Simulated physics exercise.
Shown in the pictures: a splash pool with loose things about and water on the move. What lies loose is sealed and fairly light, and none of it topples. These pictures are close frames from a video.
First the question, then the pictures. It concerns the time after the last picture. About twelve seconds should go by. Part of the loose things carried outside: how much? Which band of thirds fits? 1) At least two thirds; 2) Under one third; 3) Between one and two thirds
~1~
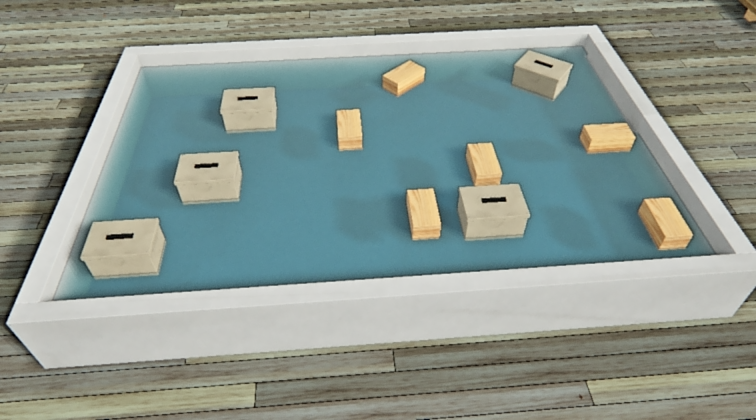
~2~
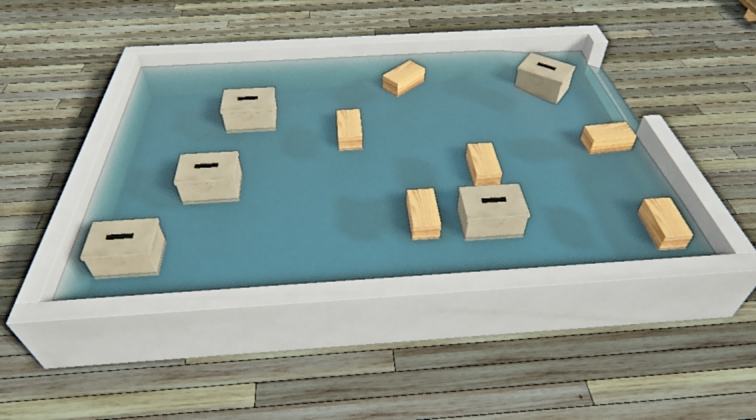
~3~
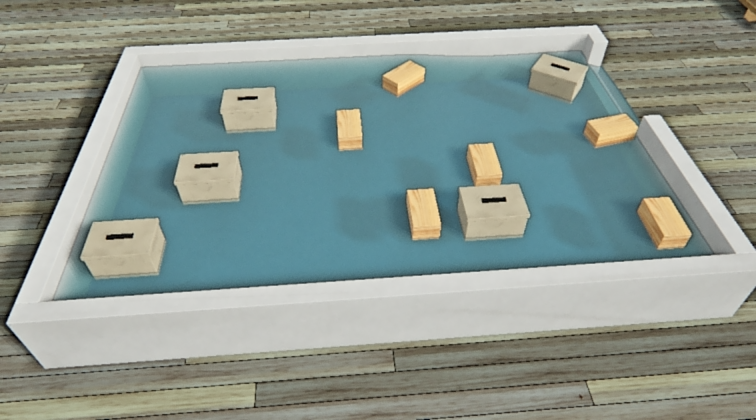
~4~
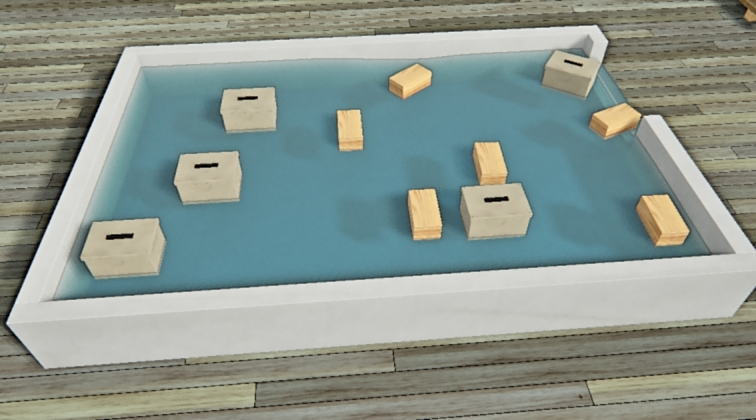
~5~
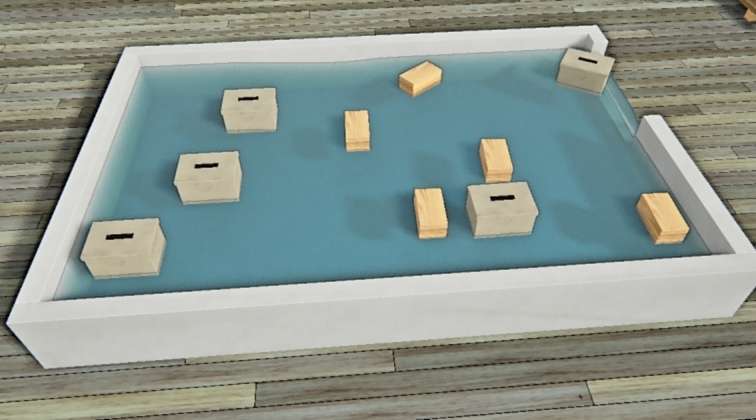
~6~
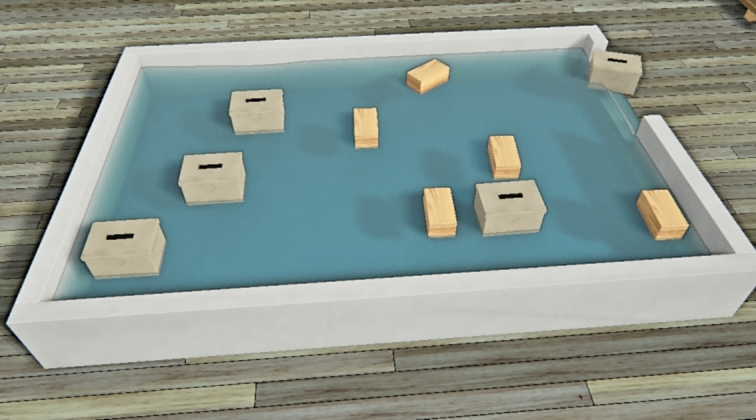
Option 3: Between one and two thirds.
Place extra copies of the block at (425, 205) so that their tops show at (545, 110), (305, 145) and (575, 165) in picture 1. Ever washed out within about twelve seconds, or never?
First copy escapes, second copy doesn't escape, third copy escapes.
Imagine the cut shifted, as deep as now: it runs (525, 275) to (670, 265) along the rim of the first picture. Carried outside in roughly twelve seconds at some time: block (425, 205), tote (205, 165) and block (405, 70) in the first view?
Lost; retained; retained.
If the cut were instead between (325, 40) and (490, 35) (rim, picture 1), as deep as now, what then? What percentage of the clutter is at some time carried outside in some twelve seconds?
Something like 40 percent.
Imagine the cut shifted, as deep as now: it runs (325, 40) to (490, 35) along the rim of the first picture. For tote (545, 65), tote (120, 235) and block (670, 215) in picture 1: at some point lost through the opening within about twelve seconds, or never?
Lost, retained and retained.
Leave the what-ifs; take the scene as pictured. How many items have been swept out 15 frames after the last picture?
2.
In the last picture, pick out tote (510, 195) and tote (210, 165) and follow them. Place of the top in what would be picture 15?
Approximately (545, 183) for one, (236, 167) for the other.
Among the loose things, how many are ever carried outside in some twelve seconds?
So the number is 4.
A moment on, 2 of 11 are out; 9 afloat.
Next, 2 of 11 are out; 9 afloat.
Later, 2 of 11 are out; 9 afloat.
In the end, 4 of 11 are out; 7 afloat.
